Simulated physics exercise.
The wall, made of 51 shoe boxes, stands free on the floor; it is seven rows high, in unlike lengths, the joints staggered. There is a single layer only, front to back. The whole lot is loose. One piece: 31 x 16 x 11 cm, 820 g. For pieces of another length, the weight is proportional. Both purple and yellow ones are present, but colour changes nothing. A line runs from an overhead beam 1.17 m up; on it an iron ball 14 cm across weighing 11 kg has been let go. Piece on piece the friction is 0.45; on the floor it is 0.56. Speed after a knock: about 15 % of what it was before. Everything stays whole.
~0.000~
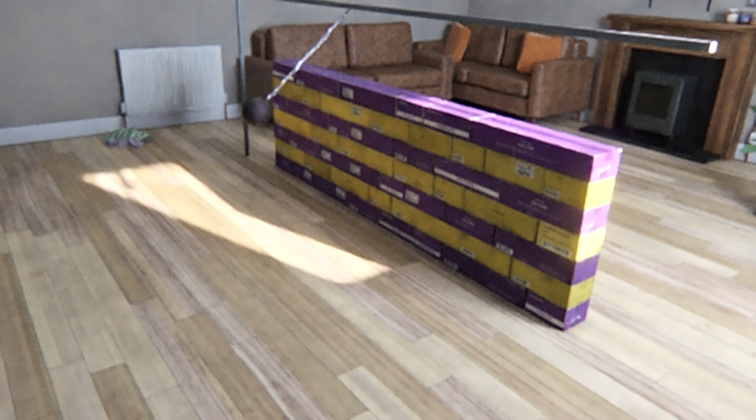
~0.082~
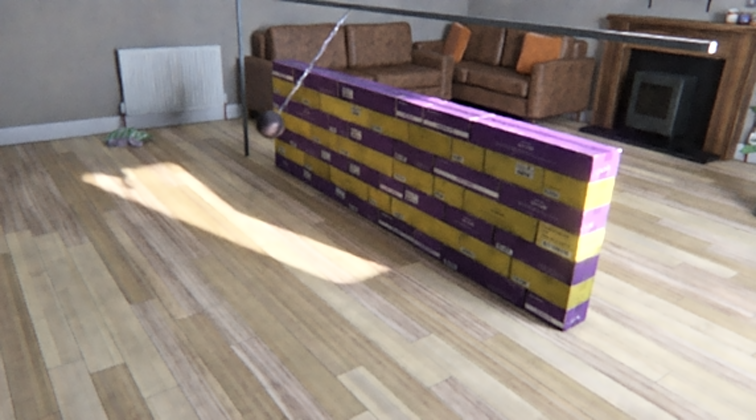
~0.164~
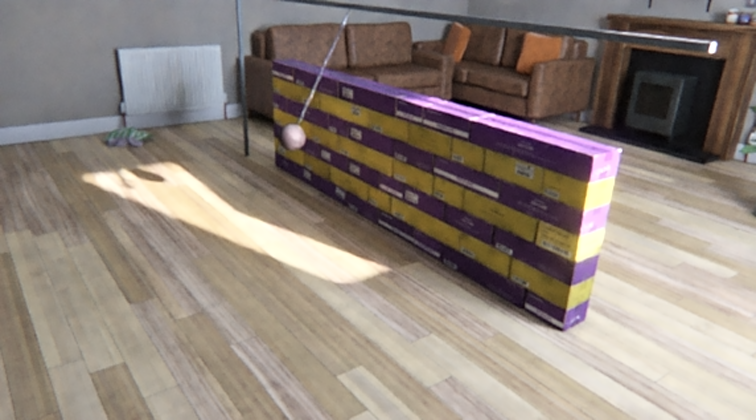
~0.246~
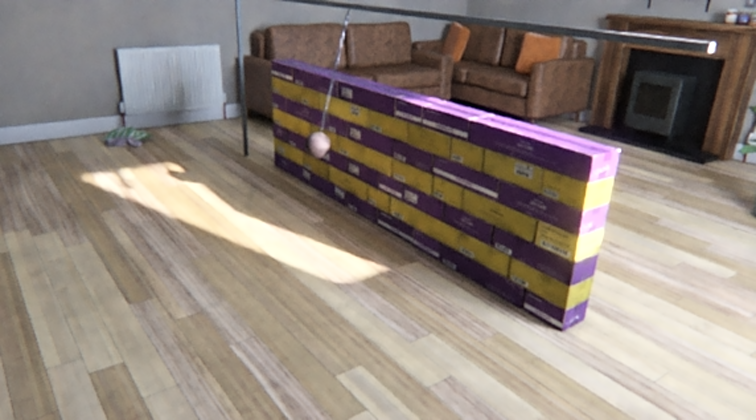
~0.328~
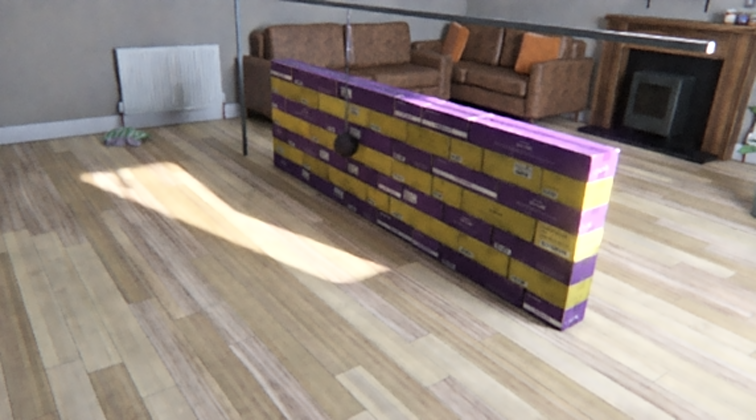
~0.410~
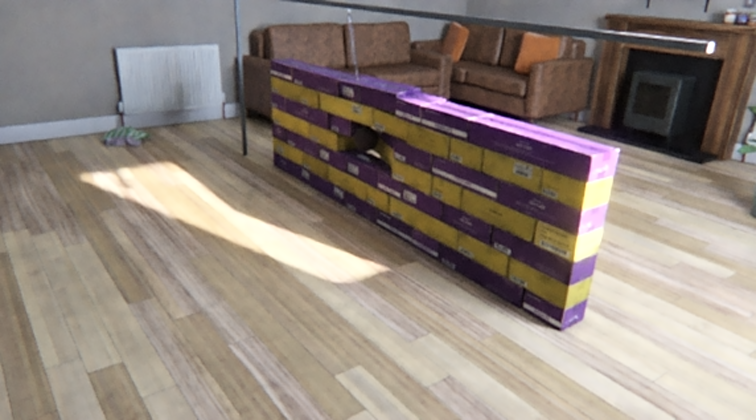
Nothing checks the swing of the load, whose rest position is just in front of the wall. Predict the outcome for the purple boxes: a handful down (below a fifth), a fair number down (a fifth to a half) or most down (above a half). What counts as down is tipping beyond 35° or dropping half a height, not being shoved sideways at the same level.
A handful down, below a fifth.
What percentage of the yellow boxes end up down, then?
Yellow: 0%.
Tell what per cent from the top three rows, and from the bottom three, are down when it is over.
For the top it's 0 in a hundred, for the bottom 0 in a hundred.
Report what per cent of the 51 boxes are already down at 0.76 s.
It's 5 percent at that point.
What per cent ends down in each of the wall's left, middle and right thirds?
The thirds come out at 0 on the left, 10 in the middle and 0 on the right, in per cent.
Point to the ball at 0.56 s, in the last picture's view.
It should be near pixel (393, 123).
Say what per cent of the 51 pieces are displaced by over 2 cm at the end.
Result: 15 per cent.
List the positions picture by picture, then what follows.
In the first frame (pixels give the middle of a visible side), ball (253, 106) line 49° before plumb; top purple box (445, 123); top yellow box (428, 140); none has stirred.
Ball (266, 120) line 41° before plumb; top purple box (445, 123), in the second frame.
Ball (287, 135) line 29° before plumb; top purple box (445, 123), in the third frame.
Ball (313, 146) line 15° before plumb; top purple box (444, 123), in the fourth frame.
Ball (342, 148) line plumb; top purple box (444, 123), in the fifth frame.
Ball (364, 144) line 11° past plumb; top purple box (443, 123); top yellow box (426, 140); steepest lean 6°, the box at (366, 96); movement in 7 of them, in the sixth frame.
After 0.47 s, line 19° past plumb; none of the 29 purple boxes down (0 of 51 in all colours); top purple box unmoved.
After 0.56 s, line 28° past plumb; 1 of the 29 purple boxes down (2 of 51 in all colours); top purple box unmoved.
After 0.76 s, line 35° past plumb; 1 of the 29 purple boxes down (2 of 51 in all colours); top purple box unmoved.
After 1.04 s, line 17° past plumb; 1 of the 29 purple boxes down (2 of 51 in all colours); top purple box unmoved.
In the end (1.6 s), line 34° before plumb; 1 of the 29 purple boxes down (2 of 51 in all colours); top purple box unmoved; top yellow box unmoved. That is 3 per cent. From the last view, middles, top purple box near (456, 121), top yellow box near (439, 138).
